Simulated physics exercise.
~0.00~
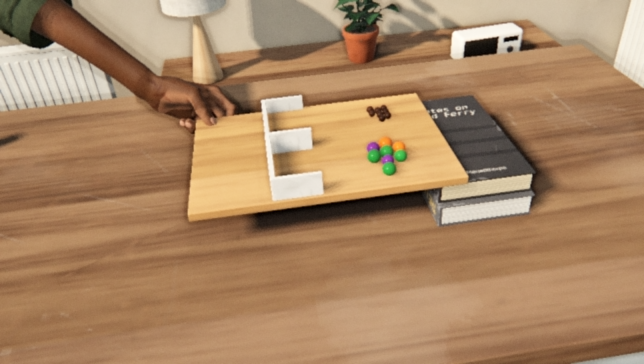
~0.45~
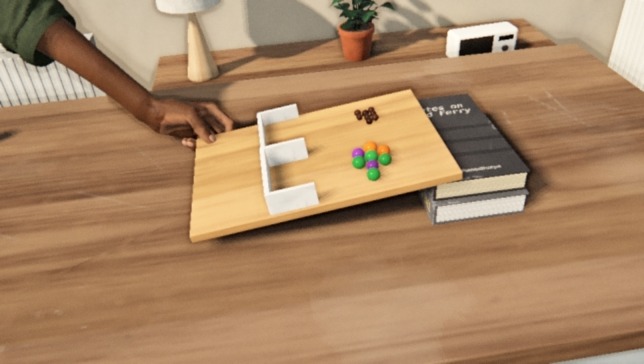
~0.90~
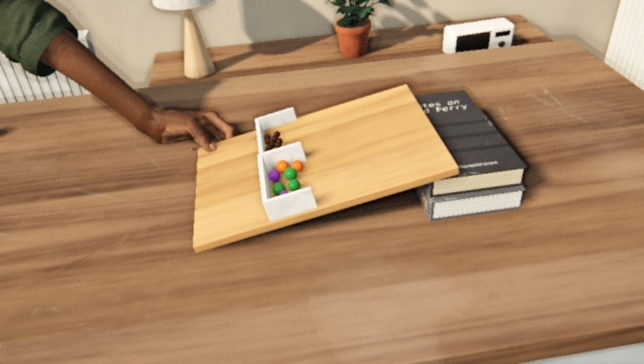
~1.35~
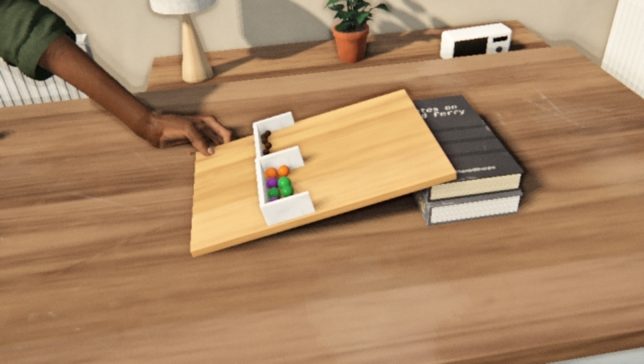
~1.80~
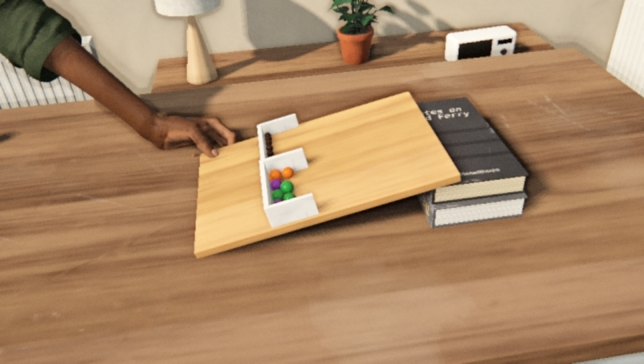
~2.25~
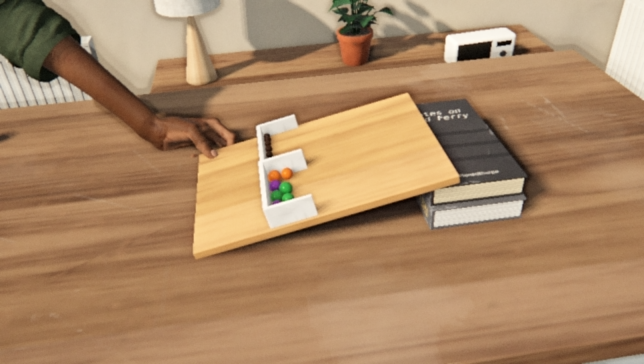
The footage shows a hand lowering the left end of a wooden board propped on two books, so colourful balls in front and small dark brown pieces behind slide down leftward, ending gathered against a white divider while the board rests tilted on the table.
